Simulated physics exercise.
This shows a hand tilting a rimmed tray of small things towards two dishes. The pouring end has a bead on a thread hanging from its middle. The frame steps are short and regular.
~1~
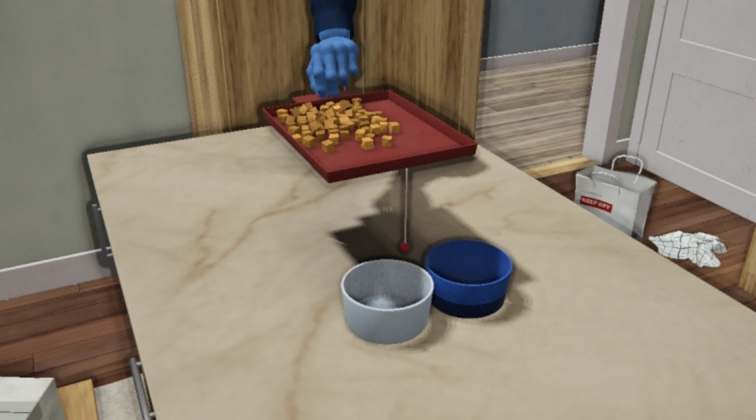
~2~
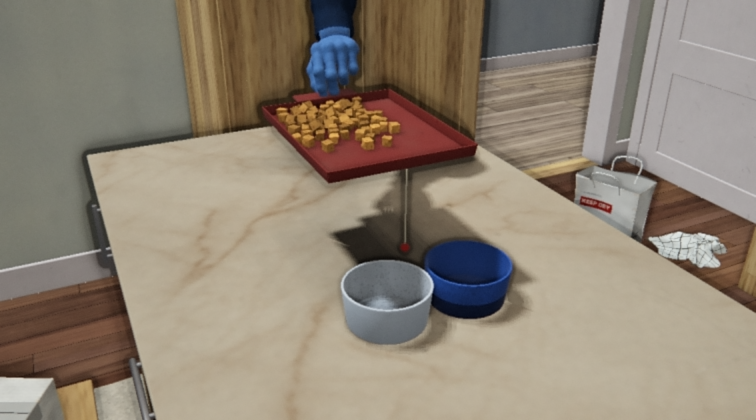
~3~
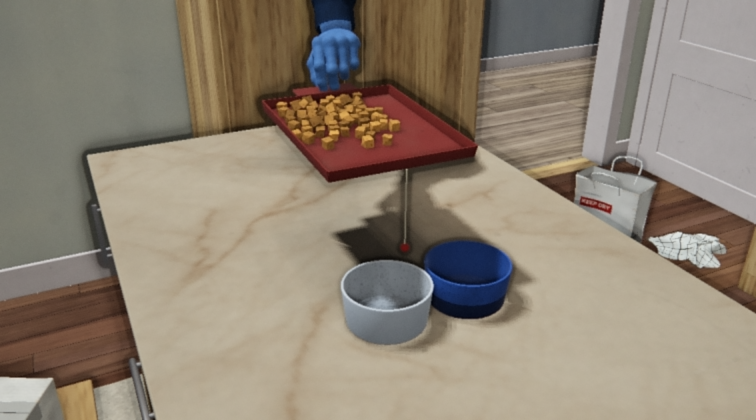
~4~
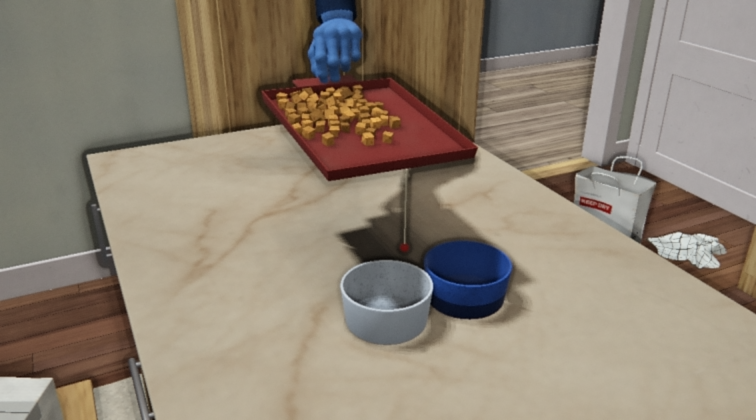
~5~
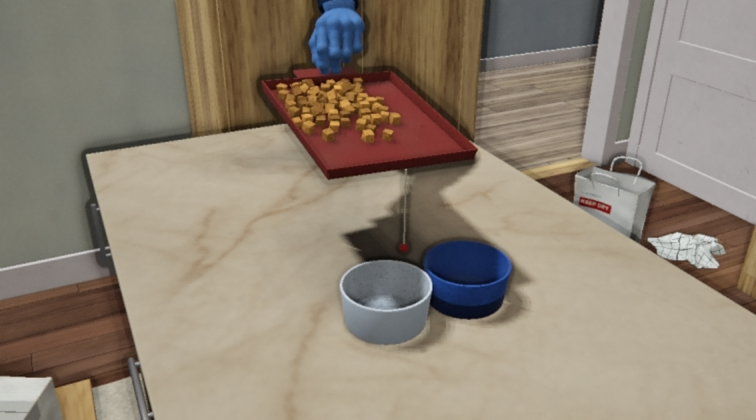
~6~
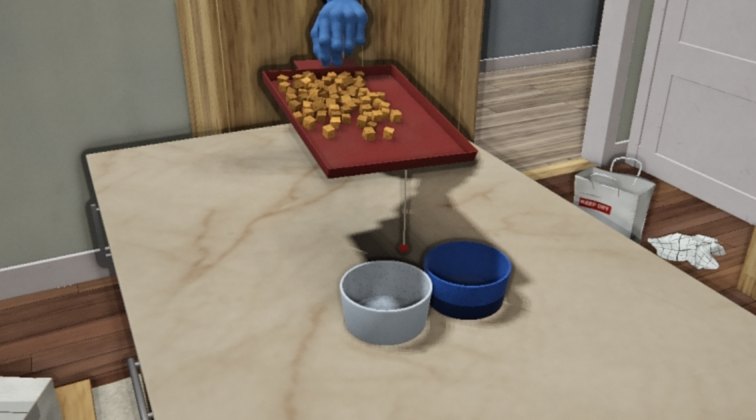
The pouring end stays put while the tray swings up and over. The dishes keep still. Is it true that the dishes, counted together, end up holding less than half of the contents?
No, more than half.
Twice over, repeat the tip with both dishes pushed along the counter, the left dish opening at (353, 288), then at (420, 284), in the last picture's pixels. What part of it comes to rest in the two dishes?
Trial 1: 50 percent; trial 2: 80 percent.
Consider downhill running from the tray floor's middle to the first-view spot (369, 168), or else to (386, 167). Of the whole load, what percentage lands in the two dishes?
First case about 40 percent; second case about 60 percent.
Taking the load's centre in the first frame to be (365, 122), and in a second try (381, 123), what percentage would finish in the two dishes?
In order, roughly 50 % and 60 %.
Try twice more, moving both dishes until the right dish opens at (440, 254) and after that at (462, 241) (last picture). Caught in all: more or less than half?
Taking the places in turn, it's shy of half and then shy of half.
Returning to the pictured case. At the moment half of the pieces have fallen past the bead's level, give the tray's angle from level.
It is at around 110 degrees by then.
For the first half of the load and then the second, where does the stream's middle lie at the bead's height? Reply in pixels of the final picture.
I'd say close to (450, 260) at first and close to (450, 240) later on.
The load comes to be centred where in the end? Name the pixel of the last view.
Roughly at (461, 297), give or take.
Soon, tray tipped steeply; nearly all on the tray; a stray few in the air.
A while on, tray tipped right over; nearly all on the tray; a stray few in the left dish; a stray few outside both; a stray few in the air.
Towards the end, tray tipped past a quarter turn; about a quarter in the left dish; about half in the right dish; about a quarter outside both.
Finally, tray tipped past a quarter turn; about a quarter in the left dish; about half in the right dish; about a quarter outside both.
